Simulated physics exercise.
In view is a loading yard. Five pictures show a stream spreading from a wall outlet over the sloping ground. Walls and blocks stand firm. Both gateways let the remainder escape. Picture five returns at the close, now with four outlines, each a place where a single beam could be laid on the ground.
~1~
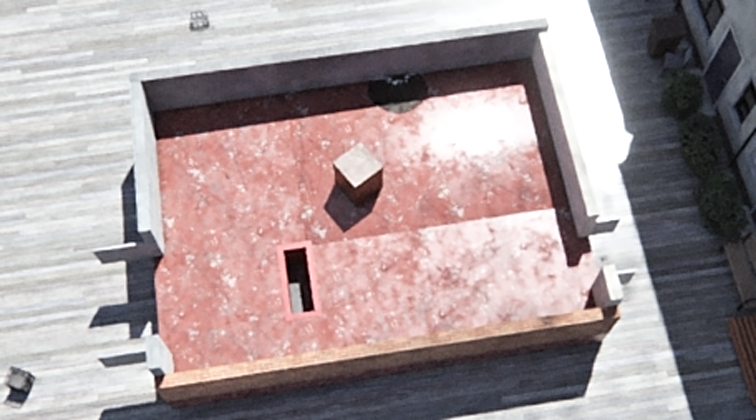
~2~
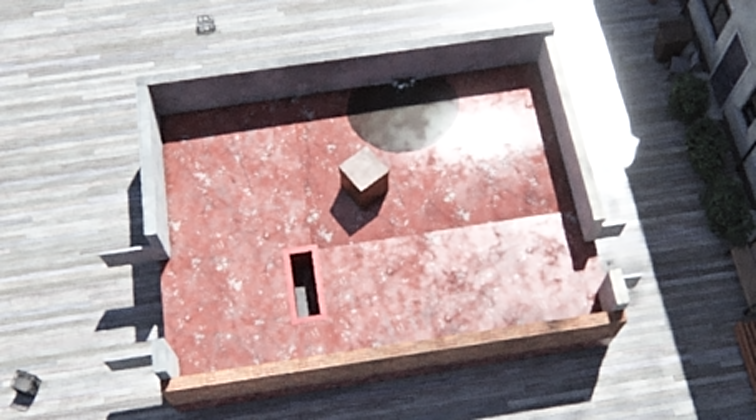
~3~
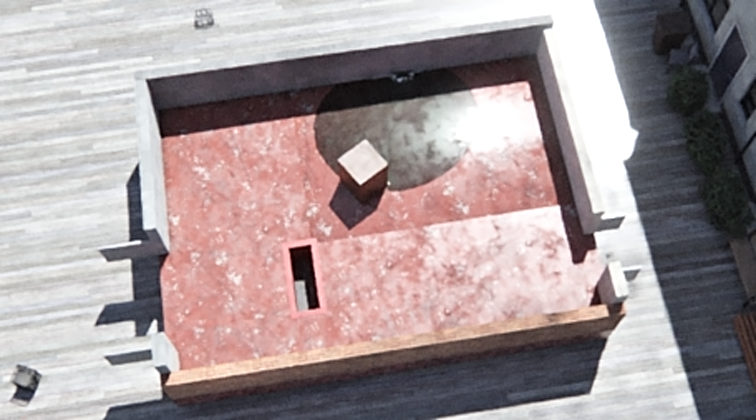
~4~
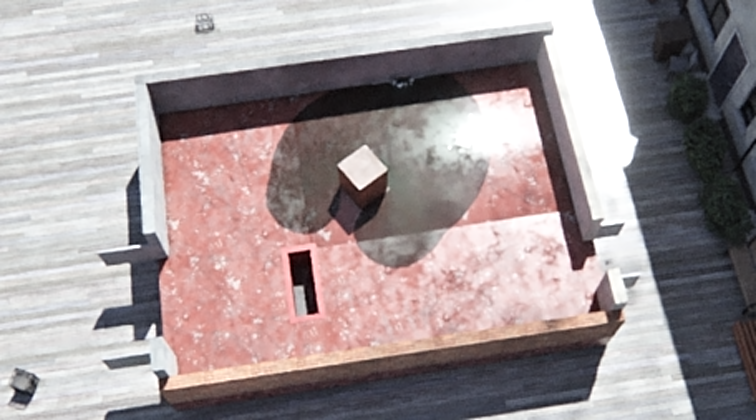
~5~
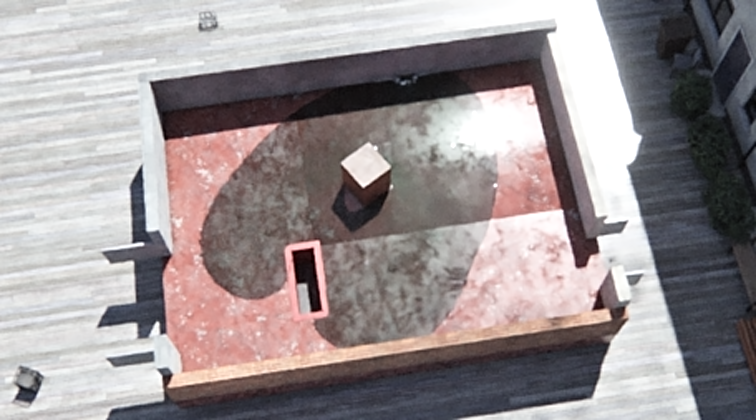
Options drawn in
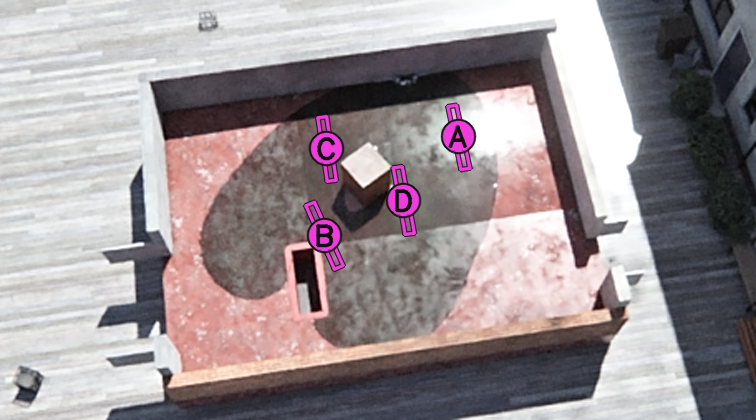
Dark liquid spread from the far wall across the red floor of a walled loading yard, surrounding a small block and then reaching around the red-rimmed gully, which began taking it in.
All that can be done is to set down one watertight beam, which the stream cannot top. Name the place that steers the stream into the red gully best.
Position C does it best.
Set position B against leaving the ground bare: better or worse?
Worse.
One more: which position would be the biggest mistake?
The answer is B.
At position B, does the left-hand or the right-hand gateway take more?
More leaves on the left.
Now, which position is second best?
The answer is A.
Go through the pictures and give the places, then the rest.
The first frame shows outfall at (397, 74); red gully at (299, 280); open gate at (168, 304); open gate at (585, 262); front seen at (395, 108), 2 % of the ground wet; red gully still dry.
The second frame shows front seen at (389, 148), 7 % of the ground wet; red gully still dry.
The third frame shows front seen at (390, 183), 14 % of the ground wet; red gully still dry.
The fourth frame shows front seen at (399, 260), 26 % of the ground wet; red gully still dry.
The fifth frame shows front seen at (218, 278), 46 % of the ground wet; red gully taking water.
On the marked copy, A from (465, 168) to (452, 105); B from (310, 203) to (338, 267); C from (331, 180) to (322, 117); D from (409, 233) to (397, 167).
With A, about 21 % of the stream goes into the red gully, about 79 % out by the gates.
With B, about 9 % of the stream goes into the red gully, about 90 % out by the gates.
With C, about 27 % of the stream goes into the red gully, about 73 % out by the gates.
With D, about 15 % of the stream goes into the red gully, about 85 % out by the gates.
